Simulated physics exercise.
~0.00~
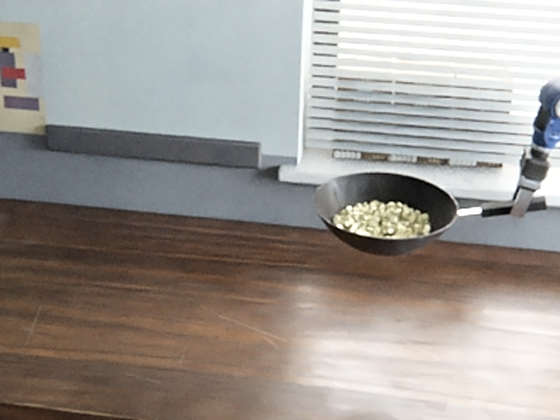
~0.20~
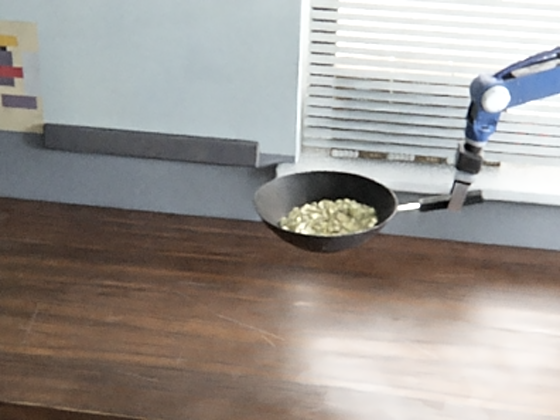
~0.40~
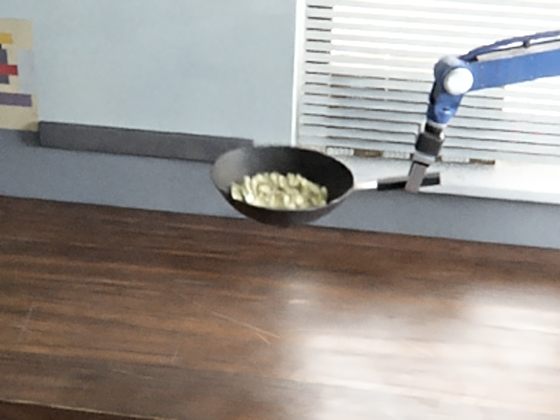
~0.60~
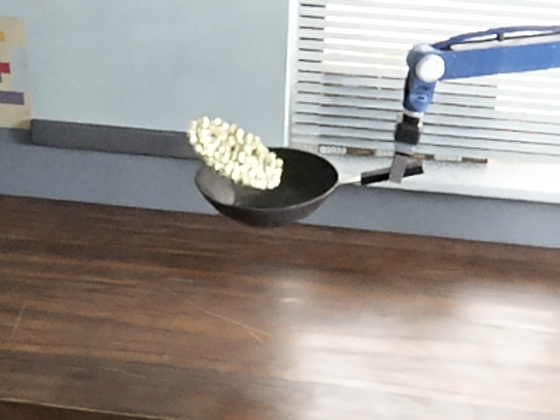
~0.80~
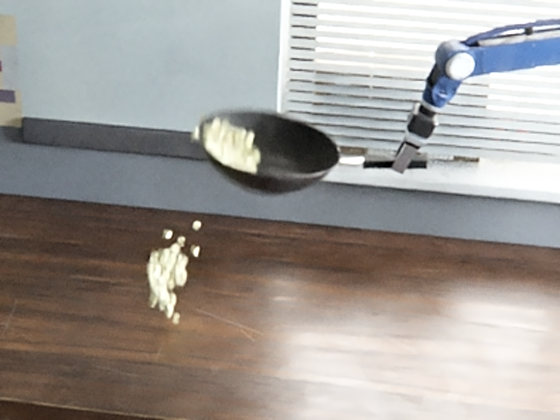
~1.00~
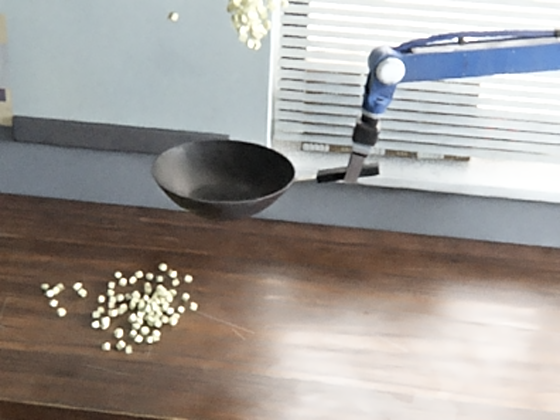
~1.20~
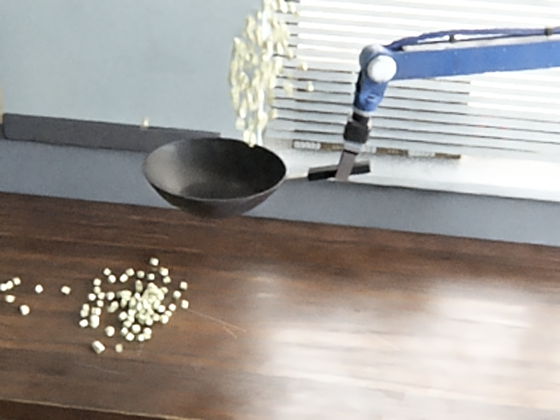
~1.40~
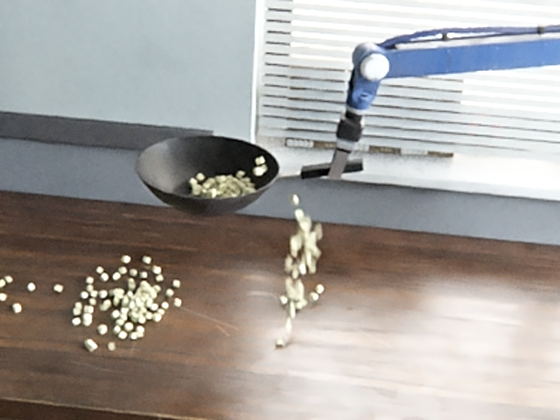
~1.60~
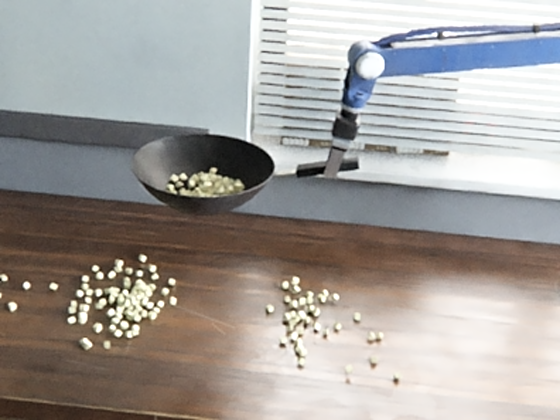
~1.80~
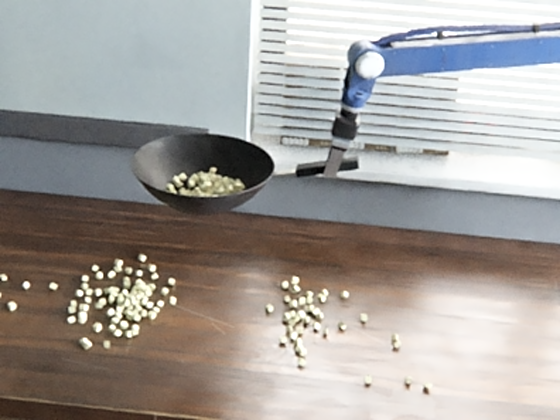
At first, a blue robot arm holds a black wok of pale green vegetable dice above a dark wooden table, near a window with blinds. The arm carries the wok left and slightly up, and the dice slide together and lift over its far left edge. As the wok tips back, a clump falls and scatters on the table, while the rest flies high above. The wok levels out, and the airborne dice drop in a stream. Some land back inside, but others miss on the right and form a second scatter. Finally the wok hangs still, partly filled, above the spilled dice.
